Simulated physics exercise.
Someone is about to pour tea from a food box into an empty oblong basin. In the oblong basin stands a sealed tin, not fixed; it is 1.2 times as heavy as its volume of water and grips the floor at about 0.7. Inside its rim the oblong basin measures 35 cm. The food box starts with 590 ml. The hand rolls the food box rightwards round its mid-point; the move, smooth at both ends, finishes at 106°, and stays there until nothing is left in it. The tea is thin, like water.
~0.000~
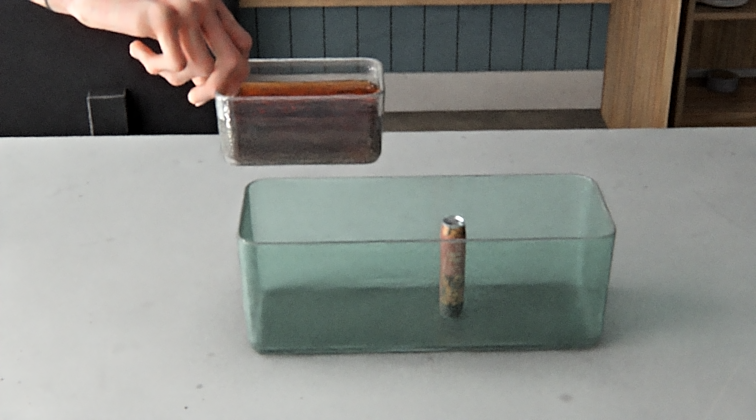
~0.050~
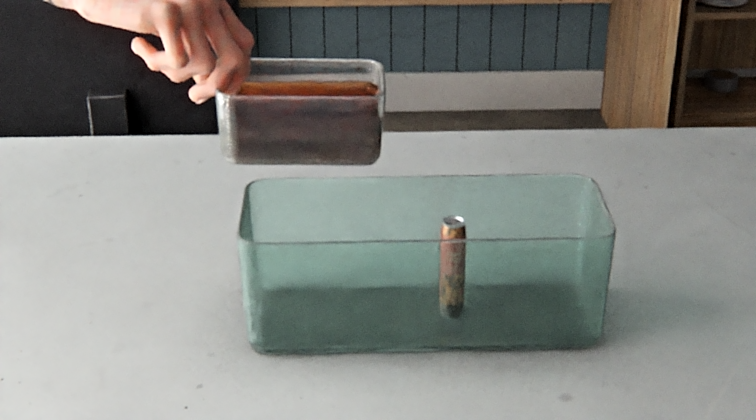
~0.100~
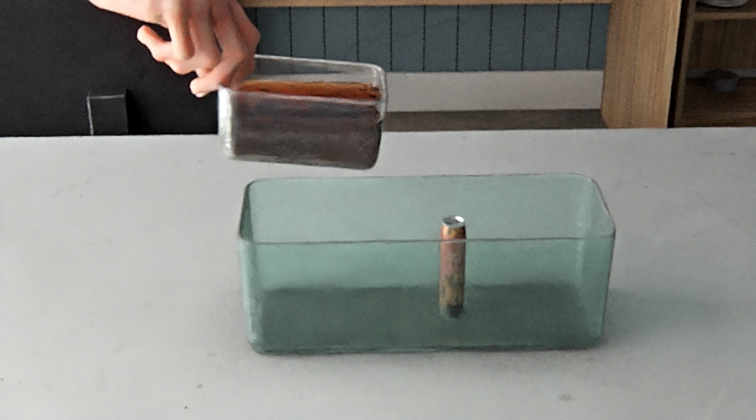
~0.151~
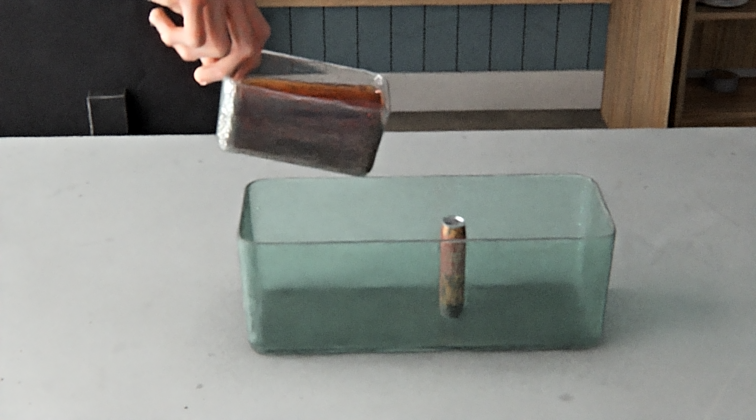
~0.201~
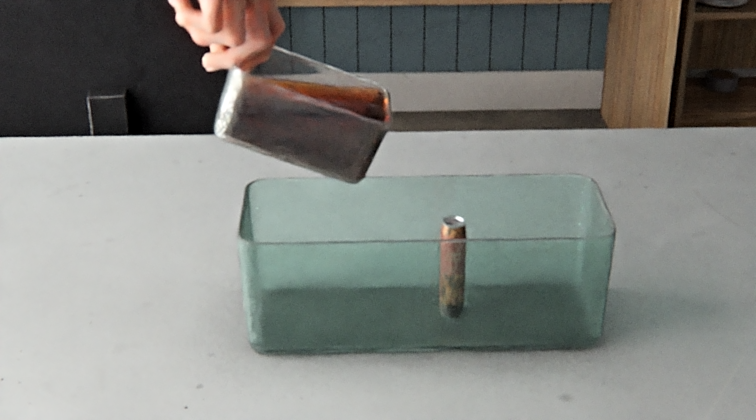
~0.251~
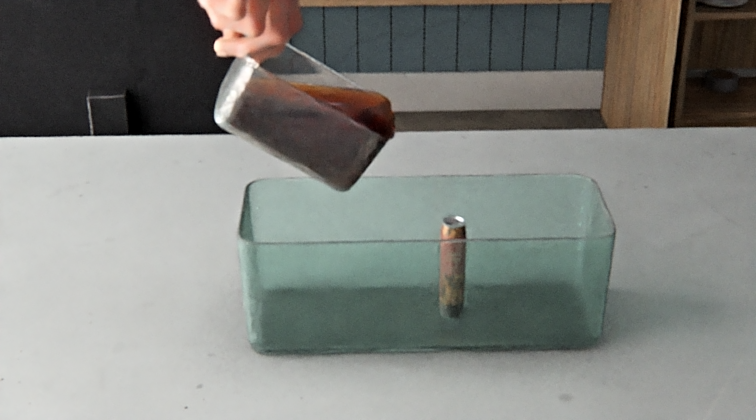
A hand tilting a clear box of dark brown tea rightwards above a greenish oblong basin with a small upright tin inside.
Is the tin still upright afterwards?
The tin goes over.
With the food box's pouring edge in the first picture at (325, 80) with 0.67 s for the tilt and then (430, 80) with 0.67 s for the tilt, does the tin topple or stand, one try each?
First it stays up; then it keeps standing.
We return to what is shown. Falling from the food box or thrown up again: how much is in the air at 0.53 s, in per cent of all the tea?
Near 24 in a hundred.
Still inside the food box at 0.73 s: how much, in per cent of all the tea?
About 3 per cent.
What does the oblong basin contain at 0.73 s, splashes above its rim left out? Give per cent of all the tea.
Some 94 per cent.
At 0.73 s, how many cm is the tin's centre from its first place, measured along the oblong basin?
About 4 cm.
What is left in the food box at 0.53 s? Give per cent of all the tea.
About 16 per cent.
After 0.53 s the tilt is 95° and 16 per cent is still to pour; the tin stands where it began.
After 0.73 s the tilt is 106° and 3 per cent is still to pour; the tin leans 36°.
After 0.94 s the tilt is 106° and 0 per cent is still to pour; the tin lies on its side.
After 1.17 s the tilt is 106° and 0 per cent is still to pour; the tin lies on its side.
In the end the tin lies on its side.
